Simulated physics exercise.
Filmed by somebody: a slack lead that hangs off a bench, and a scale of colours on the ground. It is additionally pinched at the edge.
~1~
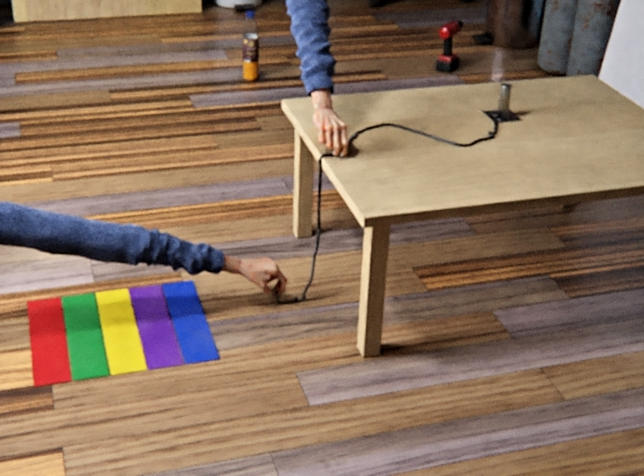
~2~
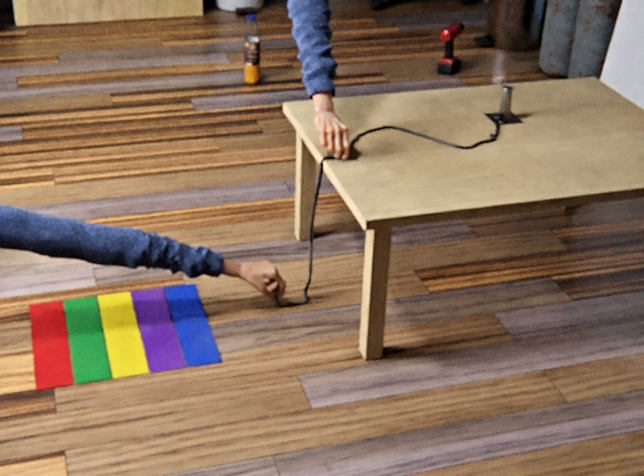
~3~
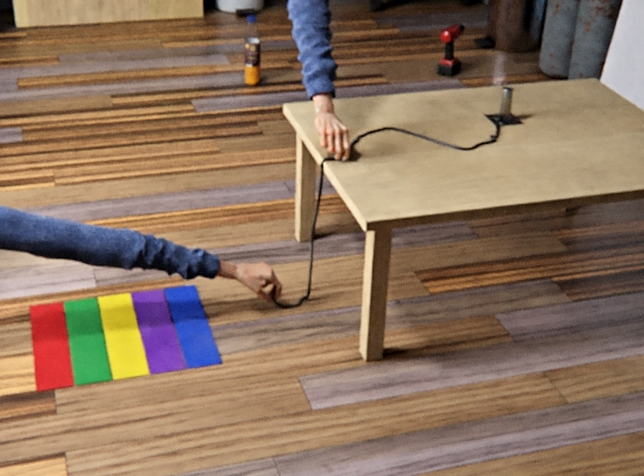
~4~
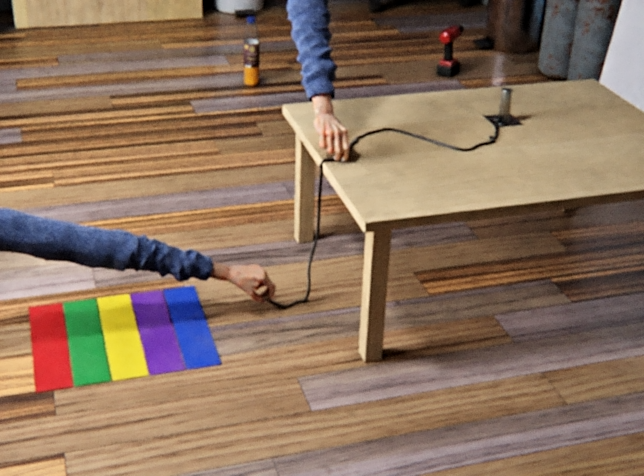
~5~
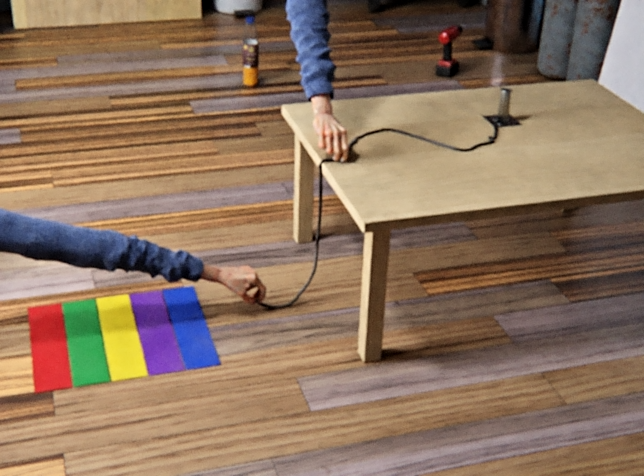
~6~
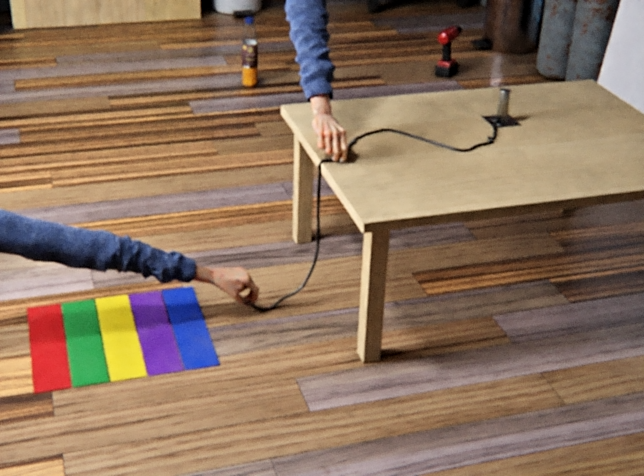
Black cord's lower end shifting slightly left in one hand above a wooden floor, while another hand pins it at the table edge.
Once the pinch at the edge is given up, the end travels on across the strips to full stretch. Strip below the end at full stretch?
Red.
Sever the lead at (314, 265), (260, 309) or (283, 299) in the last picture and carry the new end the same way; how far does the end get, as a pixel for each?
The pixels are (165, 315), (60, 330) and (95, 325), in the order of the tries.
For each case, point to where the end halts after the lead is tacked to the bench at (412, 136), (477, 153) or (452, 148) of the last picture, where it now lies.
Going try by try, I'd put it close to (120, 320), then (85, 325), and finally (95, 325).
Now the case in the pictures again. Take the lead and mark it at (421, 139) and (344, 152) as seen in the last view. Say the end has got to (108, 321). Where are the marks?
The first sits at about (366, 143) and the second at about (299, 217).
Soon after, end near (108, 321); over yellow.
After that, end near (66, 327); over green.
At the stop, end near (41, 331); over red. It halts on the red strip.
